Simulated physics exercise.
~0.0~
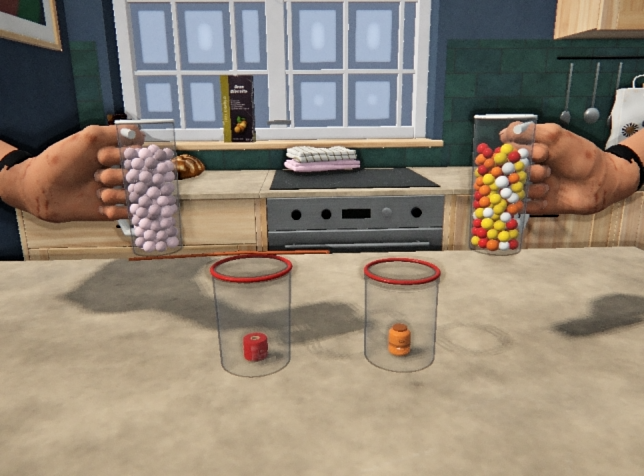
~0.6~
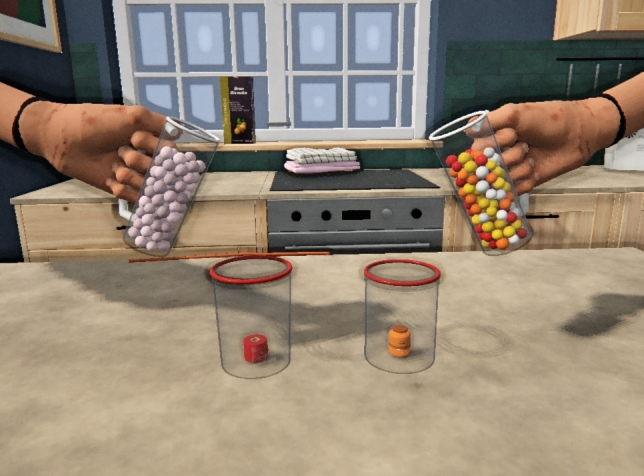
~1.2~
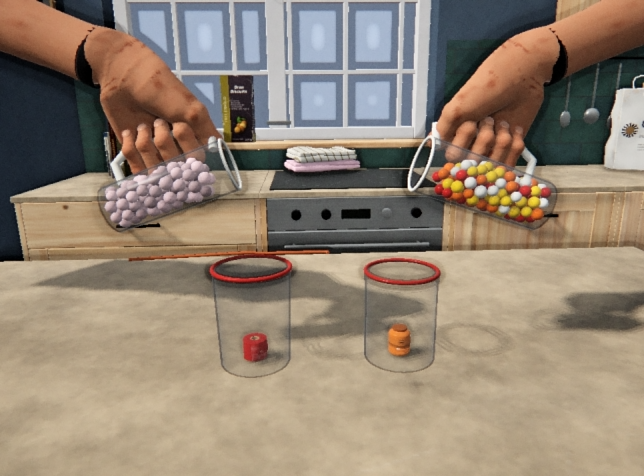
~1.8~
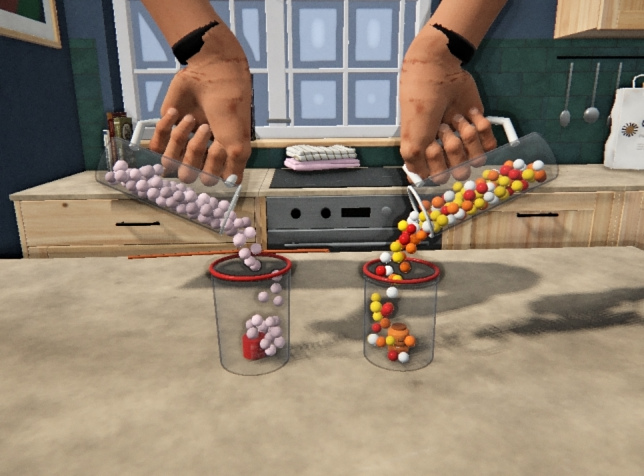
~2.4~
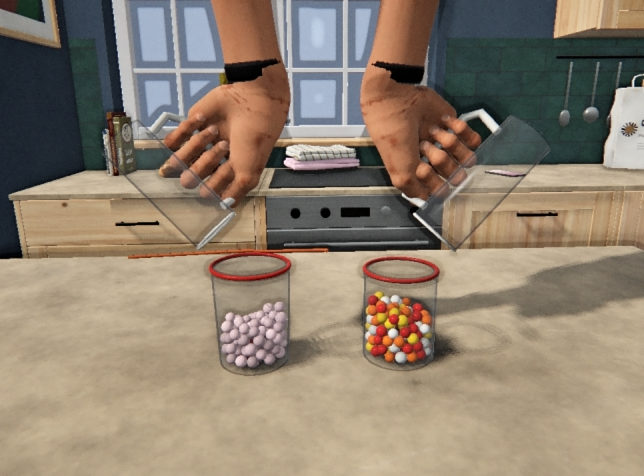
Two hands hold clear cups of small balls above a kitchen counter, pale lilac ones on the left and red, orange, yellow and white ones on the right. Below stand two clear, red-rimmed containers, the left with a small red object inside and the right with an orange one. The hands tilt the cups inward until they lie on their sides. Balls then stream down into both containers, gathering around the objects. Finally the cups are tipped over and empty, and both objects are buried, with the right container fuller than the left.
